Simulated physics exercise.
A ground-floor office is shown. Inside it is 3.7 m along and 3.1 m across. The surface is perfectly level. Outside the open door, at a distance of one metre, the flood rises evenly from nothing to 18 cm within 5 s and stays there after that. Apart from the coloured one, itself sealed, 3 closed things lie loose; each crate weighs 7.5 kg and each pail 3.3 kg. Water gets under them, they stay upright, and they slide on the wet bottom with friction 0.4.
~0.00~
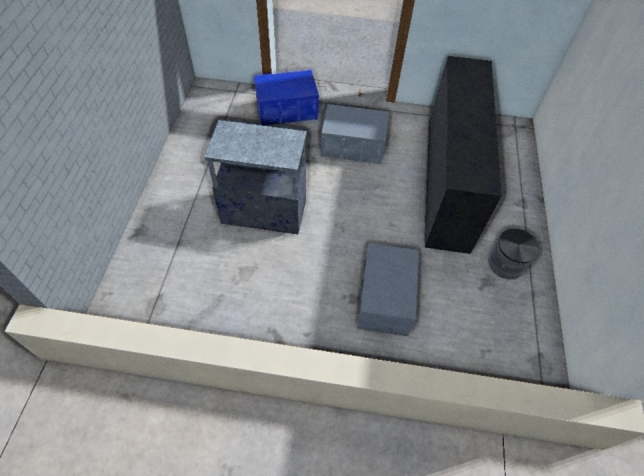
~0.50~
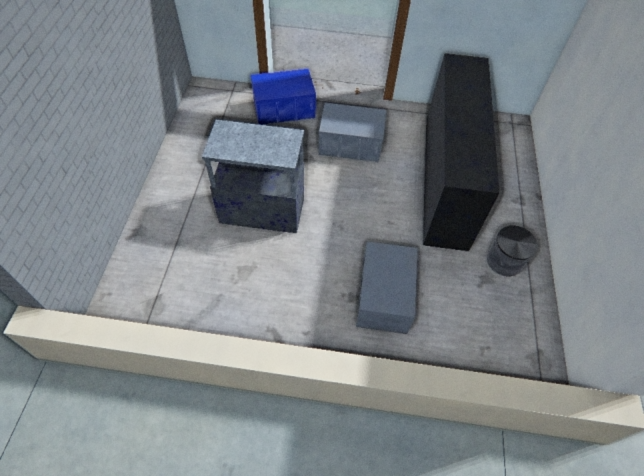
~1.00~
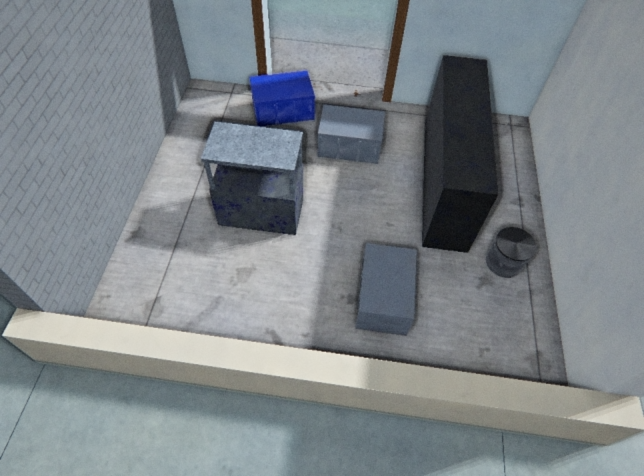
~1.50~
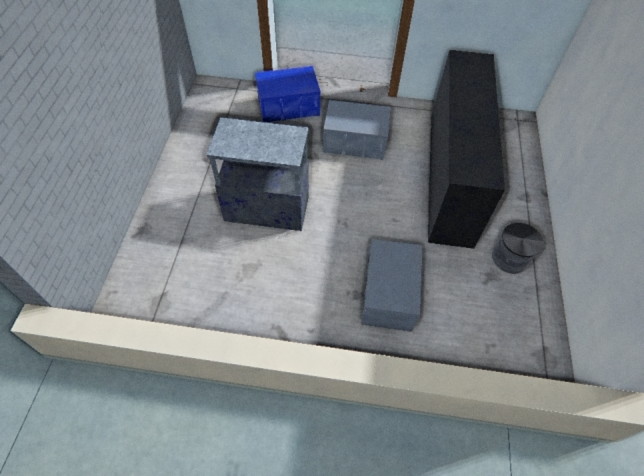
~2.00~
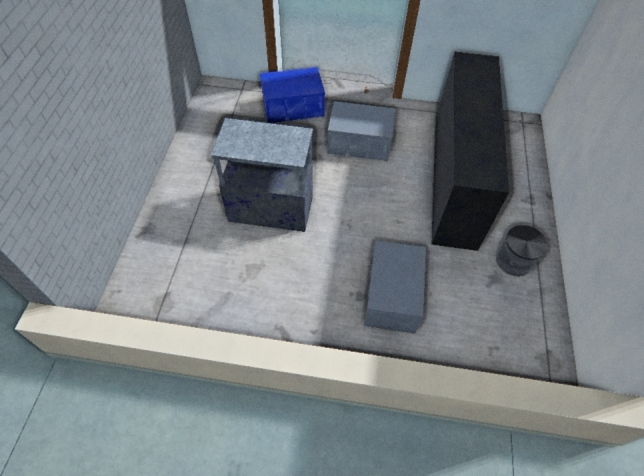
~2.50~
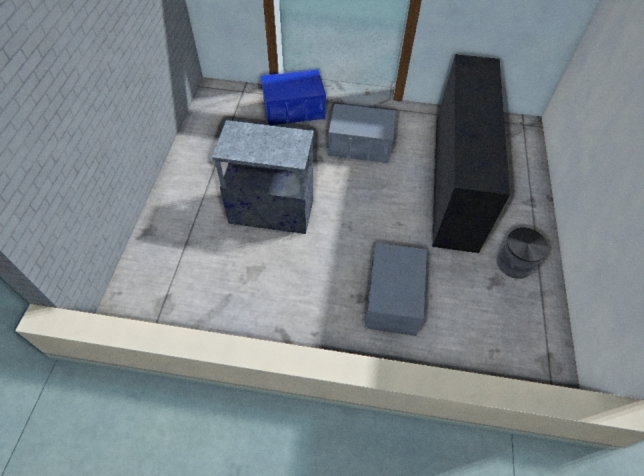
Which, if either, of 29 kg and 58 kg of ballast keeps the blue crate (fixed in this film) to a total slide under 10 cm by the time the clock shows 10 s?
Final guess: It must have the heavier ballast.
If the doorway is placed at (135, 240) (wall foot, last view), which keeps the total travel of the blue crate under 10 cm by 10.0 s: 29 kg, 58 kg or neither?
Under that setup, the light option succeeds.
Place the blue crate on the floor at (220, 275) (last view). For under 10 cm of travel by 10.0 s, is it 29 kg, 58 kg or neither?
Note: Heavier only OK.
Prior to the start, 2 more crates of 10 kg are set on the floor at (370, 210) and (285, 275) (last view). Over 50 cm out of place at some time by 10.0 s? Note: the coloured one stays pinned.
In the order given, beyond the mark and then beyond the mark.
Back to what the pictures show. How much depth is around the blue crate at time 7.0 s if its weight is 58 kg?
About 7 cm.
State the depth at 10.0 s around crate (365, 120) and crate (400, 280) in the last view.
Depths: Near 9 cm, then near 7 cm.
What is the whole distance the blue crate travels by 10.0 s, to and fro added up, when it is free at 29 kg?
Around 80 cm in total.
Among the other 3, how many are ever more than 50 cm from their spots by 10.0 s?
Result: 2.
After 3.5 s the blue crate would be 0 cm from its start with 29 kg and 0 cm from its start with 58 kg; 4 cm of water round it then.
After 4.5 s the blue crate would be 1 cm from its start with 29 kg and 0 cm from its start with 58 kg; 6 cm of water round it then.
After 7.0 s the blue crate would be 45 cm from its start with 29 kg and 0 cm from its start with 58 kg; 7 cm of water round it then.
After 10.0 s the blue crate would be 89 cm from its start with 29 kg and 0 cm from its start with 58 kg; 8 cm of water round it then.
